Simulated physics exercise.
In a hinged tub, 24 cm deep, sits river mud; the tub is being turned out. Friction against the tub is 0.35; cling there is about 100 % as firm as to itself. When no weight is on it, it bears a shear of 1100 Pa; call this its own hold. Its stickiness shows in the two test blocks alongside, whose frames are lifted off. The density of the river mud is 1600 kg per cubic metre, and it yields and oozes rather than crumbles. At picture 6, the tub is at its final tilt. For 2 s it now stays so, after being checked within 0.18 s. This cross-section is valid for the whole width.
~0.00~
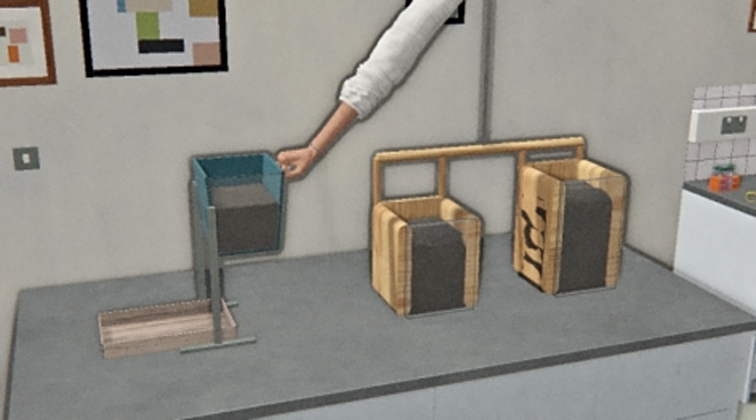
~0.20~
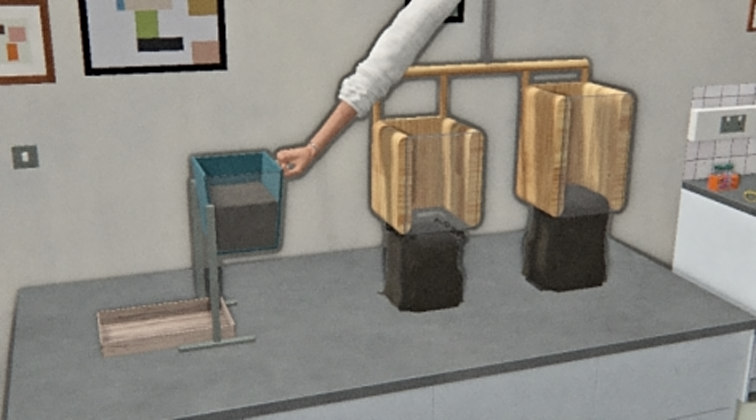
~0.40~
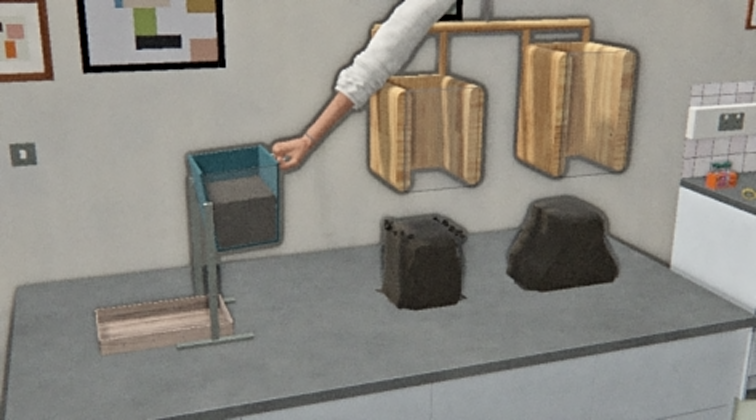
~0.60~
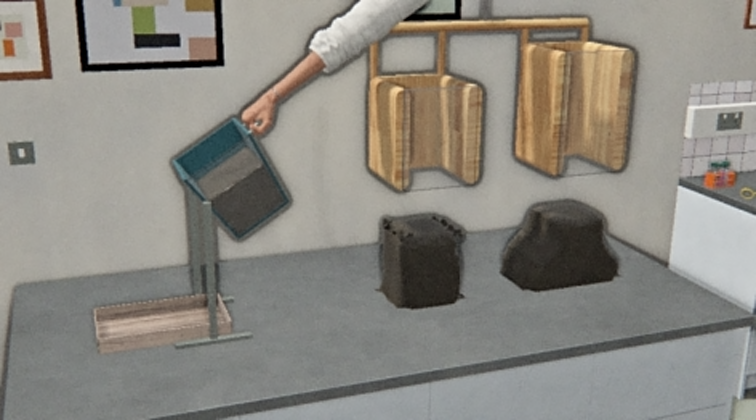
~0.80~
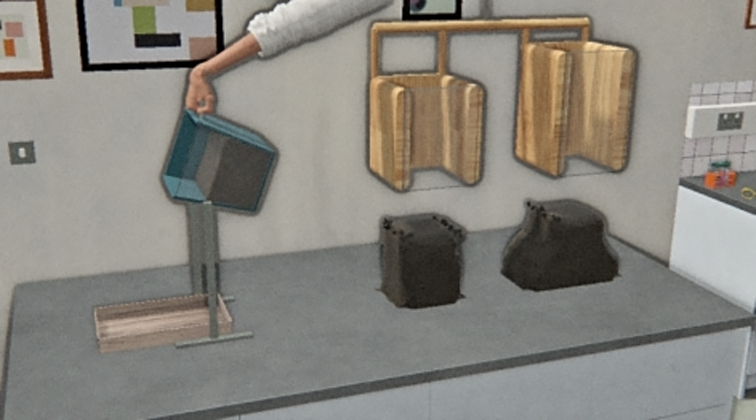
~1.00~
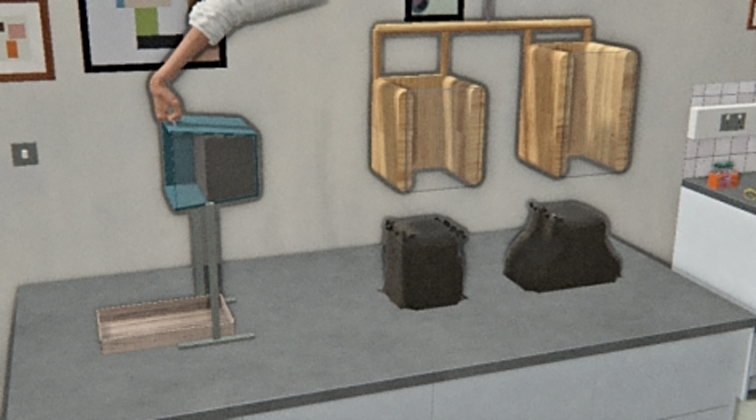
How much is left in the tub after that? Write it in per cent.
About 100 %.
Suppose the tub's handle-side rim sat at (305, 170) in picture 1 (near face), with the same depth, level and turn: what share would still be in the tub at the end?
Around 100 percent would still be in the tub at the end.
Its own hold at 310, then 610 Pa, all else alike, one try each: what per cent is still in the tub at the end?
Going in order, it's 55 % and then 100 %.
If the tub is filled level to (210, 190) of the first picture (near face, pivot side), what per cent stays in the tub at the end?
About 100 %.
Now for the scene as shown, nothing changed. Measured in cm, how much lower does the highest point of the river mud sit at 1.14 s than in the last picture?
About 0 cm.
After 1.14 s, the tub is at 90 degrees and holds 100 %.
After 1.31 s, the tub is at 90 degrees and holds 100 %.
After 1.48 s, the tub is at 90 degrees and holds 100 %.
After 1.65 s, the tub is at 90 degrees and holds 100 %.
After 3.00 s, at the end, the tub is at 90 degrees and holds 100 %.
